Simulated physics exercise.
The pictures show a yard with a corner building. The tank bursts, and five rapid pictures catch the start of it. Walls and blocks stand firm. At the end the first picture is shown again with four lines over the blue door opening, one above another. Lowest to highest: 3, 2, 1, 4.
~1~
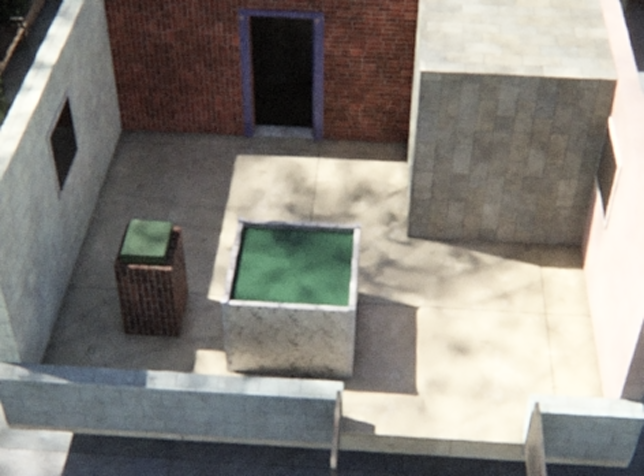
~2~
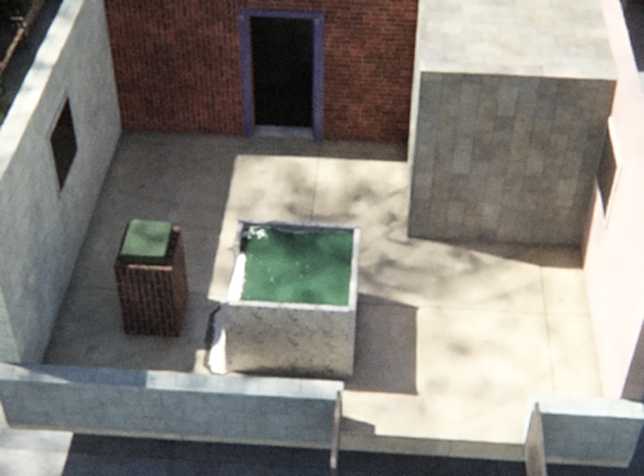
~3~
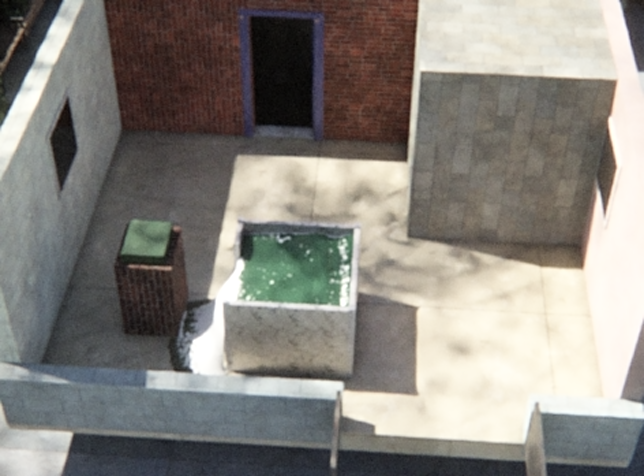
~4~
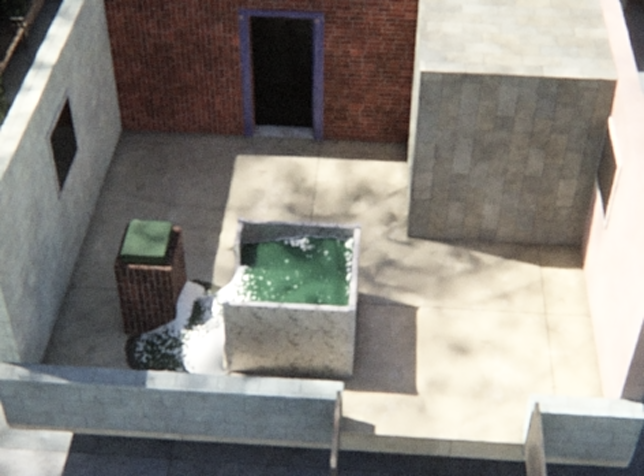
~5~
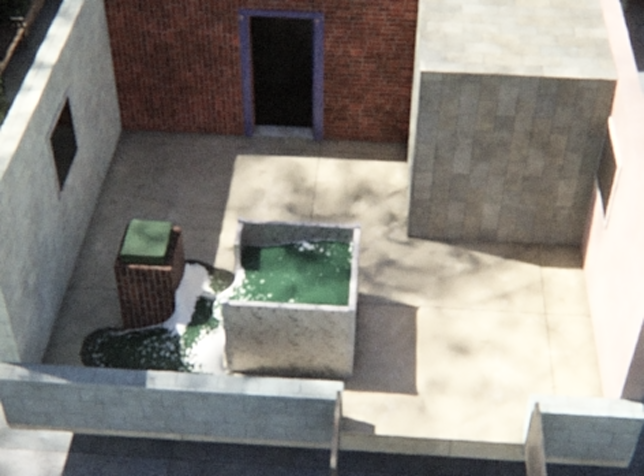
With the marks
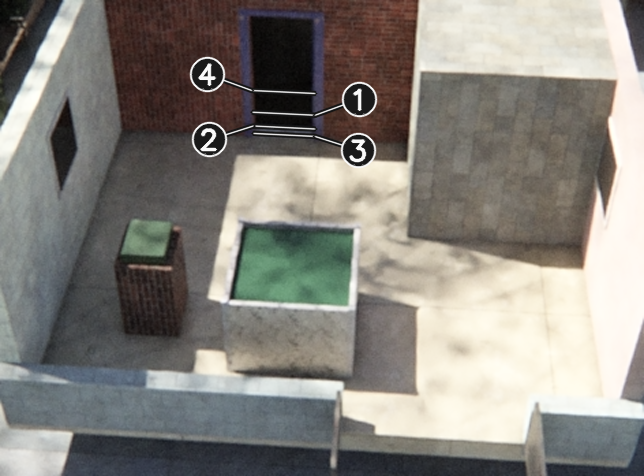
In a walled yard with a corner building, green water sat still in a square tank, then poured out over its left side and spread across the ground around the small brick pillar.
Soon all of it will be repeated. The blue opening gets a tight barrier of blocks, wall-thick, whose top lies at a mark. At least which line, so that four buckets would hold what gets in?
Choose 2.
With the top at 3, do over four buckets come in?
Yes.
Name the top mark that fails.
That is mark 3.
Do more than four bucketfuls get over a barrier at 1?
No.
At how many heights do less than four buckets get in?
Three of the four.
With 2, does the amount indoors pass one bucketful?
No, less.
In white, 1 at (283, 113); 2 at (284, 127); 3 at (284, 134); 4 at (283, 91); from the bottom up 3, 2, 1, 4.
For mark 1, nothing gets over.
For mark 2, a splash gets over, under a bucket.
For mark 3, about 11 bucketfuls get in.
For mark 4, nothing gets over.
